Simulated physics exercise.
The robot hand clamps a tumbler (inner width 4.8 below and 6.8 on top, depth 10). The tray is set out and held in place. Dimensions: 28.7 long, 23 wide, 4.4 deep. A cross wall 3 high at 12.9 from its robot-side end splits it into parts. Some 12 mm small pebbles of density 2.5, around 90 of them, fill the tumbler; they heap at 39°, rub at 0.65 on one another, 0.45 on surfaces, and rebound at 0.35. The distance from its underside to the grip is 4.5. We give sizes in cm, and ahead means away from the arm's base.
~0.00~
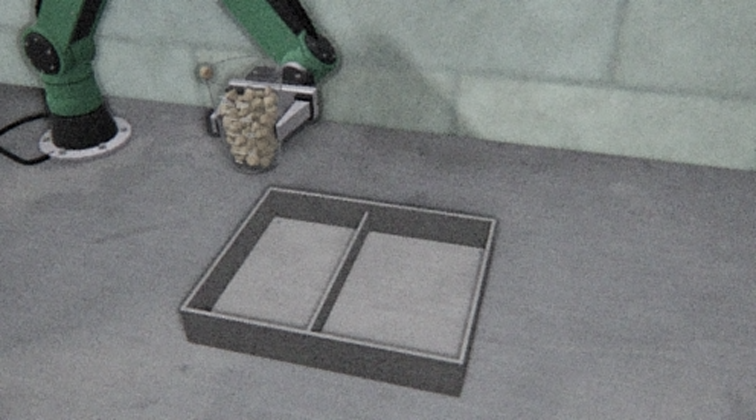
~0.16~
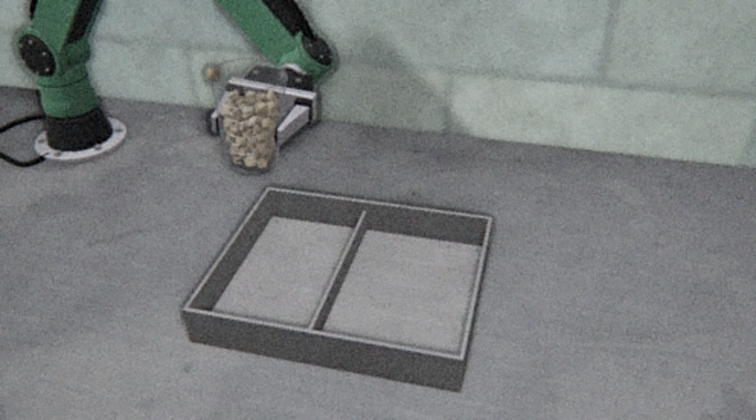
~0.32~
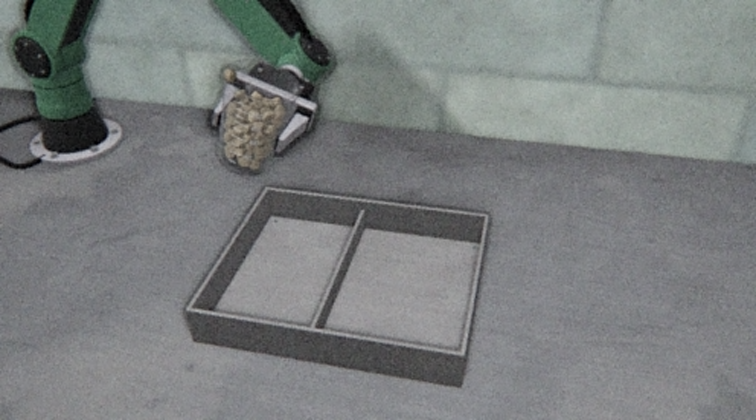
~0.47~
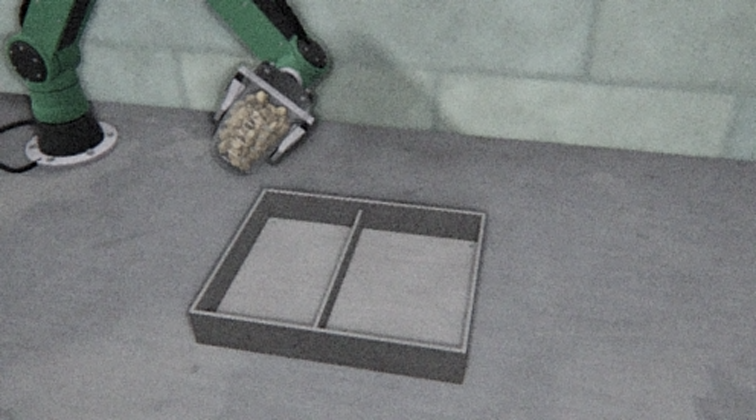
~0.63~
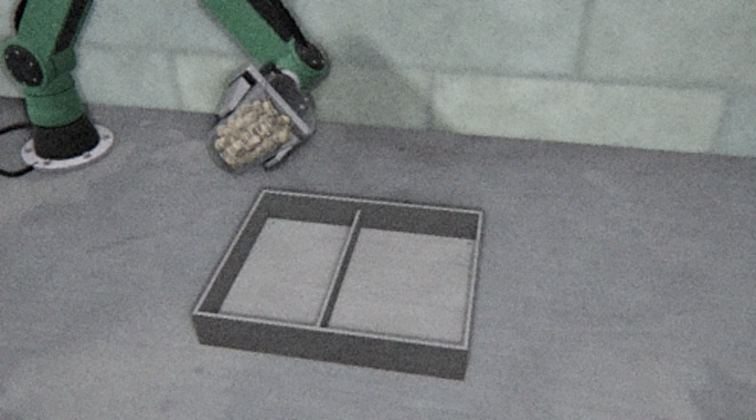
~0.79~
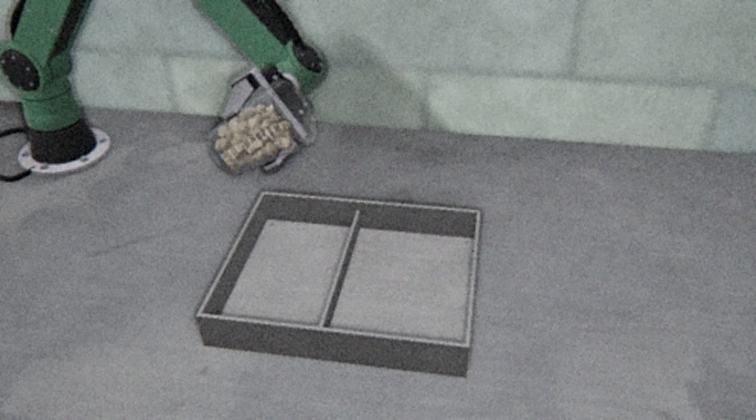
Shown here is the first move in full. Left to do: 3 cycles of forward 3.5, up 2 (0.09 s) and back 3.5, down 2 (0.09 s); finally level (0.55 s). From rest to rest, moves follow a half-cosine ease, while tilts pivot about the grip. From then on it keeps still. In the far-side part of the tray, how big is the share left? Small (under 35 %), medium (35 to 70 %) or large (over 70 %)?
Medium.
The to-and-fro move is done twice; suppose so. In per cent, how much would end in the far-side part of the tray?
In that case it would be roughly 40 per cent.
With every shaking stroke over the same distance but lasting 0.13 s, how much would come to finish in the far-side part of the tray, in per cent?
I'd expect close to 10 in a hundred.
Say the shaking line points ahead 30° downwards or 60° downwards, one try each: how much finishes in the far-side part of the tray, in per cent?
You'd get some 5 per cent with the first setting and some 0 per cent with the second.
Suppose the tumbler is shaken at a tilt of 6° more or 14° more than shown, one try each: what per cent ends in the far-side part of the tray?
First try near 65 %, second near 80 %.
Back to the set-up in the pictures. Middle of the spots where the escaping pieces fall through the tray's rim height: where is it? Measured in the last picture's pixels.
Near (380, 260).
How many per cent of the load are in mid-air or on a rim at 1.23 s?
About 18 per cent.
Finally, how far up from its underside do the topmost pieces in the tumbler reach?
I'd say near 5.0 cm from the bottom.
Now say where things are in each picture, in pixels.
The first frame shows the tumbler middle at (250, 119), level; upper third of the load around (250, 107), from x 205 to 270, top at y 75; 89 in the tumbler.
The second frame shows the tumbler middle at (251, 121), tilted 5° forward; upper third of the load around (251, 108), from x 215 to 275, top at y 75.
The third frame shows the tumbler middle at (252, 123), tilted 20° forward; upper third of the load around (252, 111), from x 230 to 280, top at y 75.
The fourth frame shows the tumbler middle at (254, 127), tilted 37° forward; upper third of the load around (255, 115), from x 225 to 285, top at y 100.
The fifth frame shows the tumbler middle at (256, 130), tilted 52° forward; upper third of the load around (256, 121), from x 220 to 285, top at y 105.
The sixth frame shows the tumbler middle at (258, 134), tilted 57° forward; upper third of the load around (255, 125), from x 220 to 285, top at y 110; 89 in the tumbler.
After 1.23 s, tilted 57° forward, highest piece 24 above the table; 51 in the tumbler, 21 in the far-side part, 1 in the robot-side part, 16 in flight or on a rim.
After 1.66 s, tilted 19° forward, highest piece 24 above the table; 50 in the far-side part, 35 in the tumbler, 3 in the robot-side part, 1 on the table or floor.
After 2.08 s, level, highest piece 21 above the table; 50 in the far-side part, 35 in the tumbler, 3 in the robot-side part, 1 on the table or floor.
After 3.13 s, level, highest piece 21 above the table; 50 in the far-side part, 35 in the tumbler, 3 in the robot-side part, 1 on the table or floor.
In the end, 50 in the far-side part, 35 in the tumbler, 3 in the robot-side part, 1 on the table or floor. That is 56 % in the far-side part of the tray.
